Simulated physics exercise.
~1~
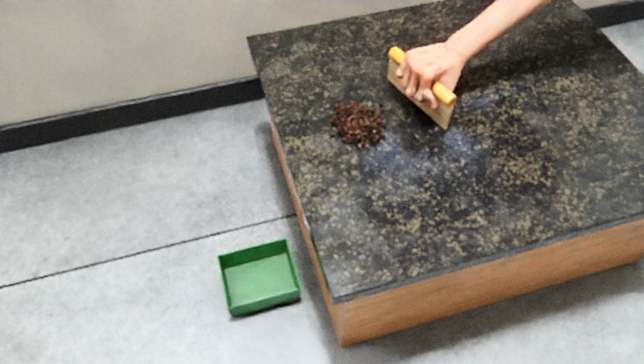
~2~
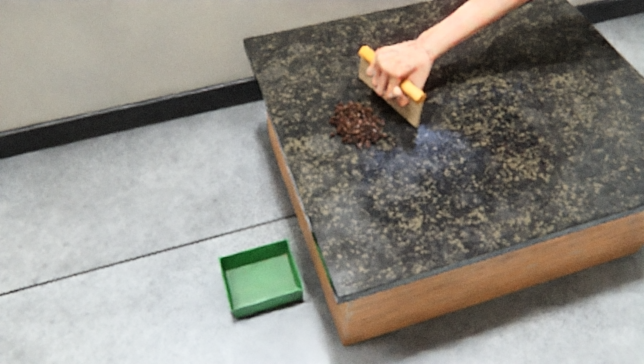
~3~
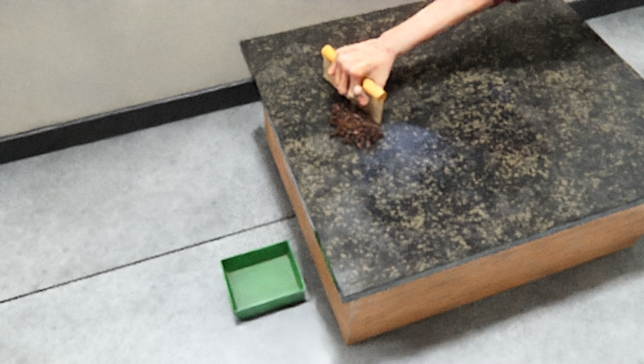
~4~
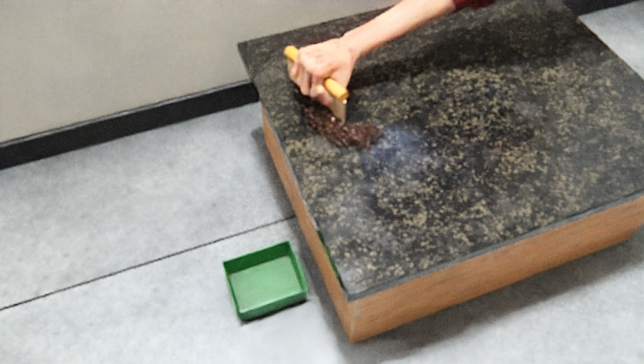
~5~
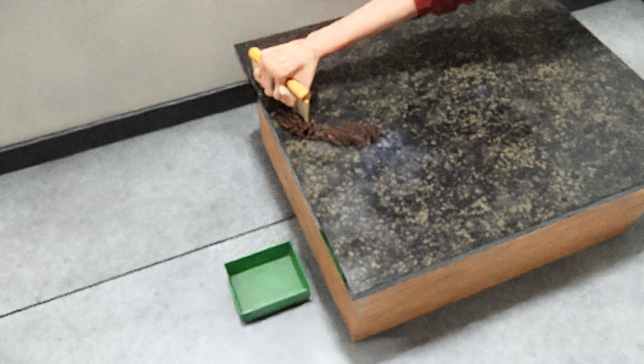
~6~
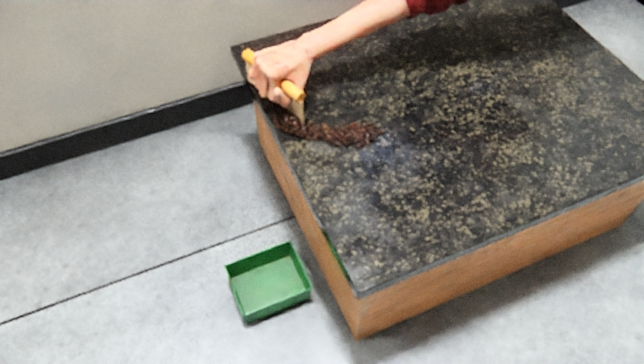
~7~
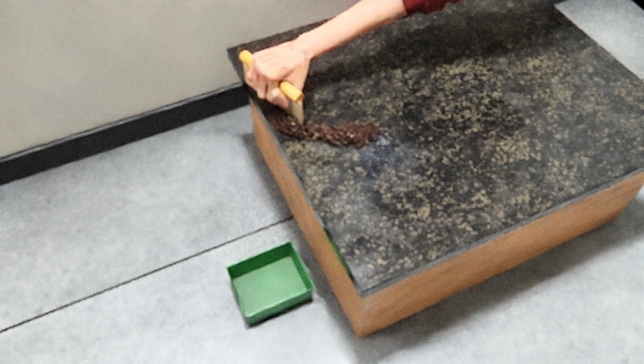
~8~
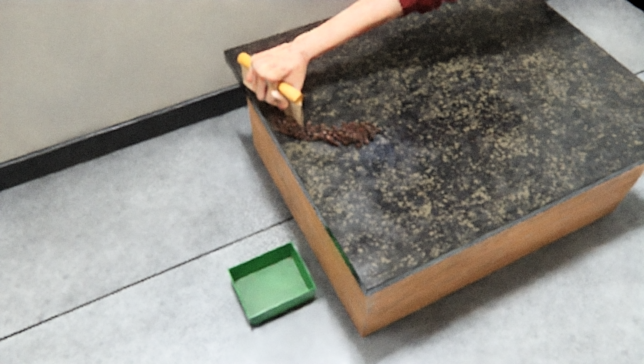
On a dark speckled tabletop, a hand dragging a scraper left through coffee beans, smearing them toward the edge, none falling.
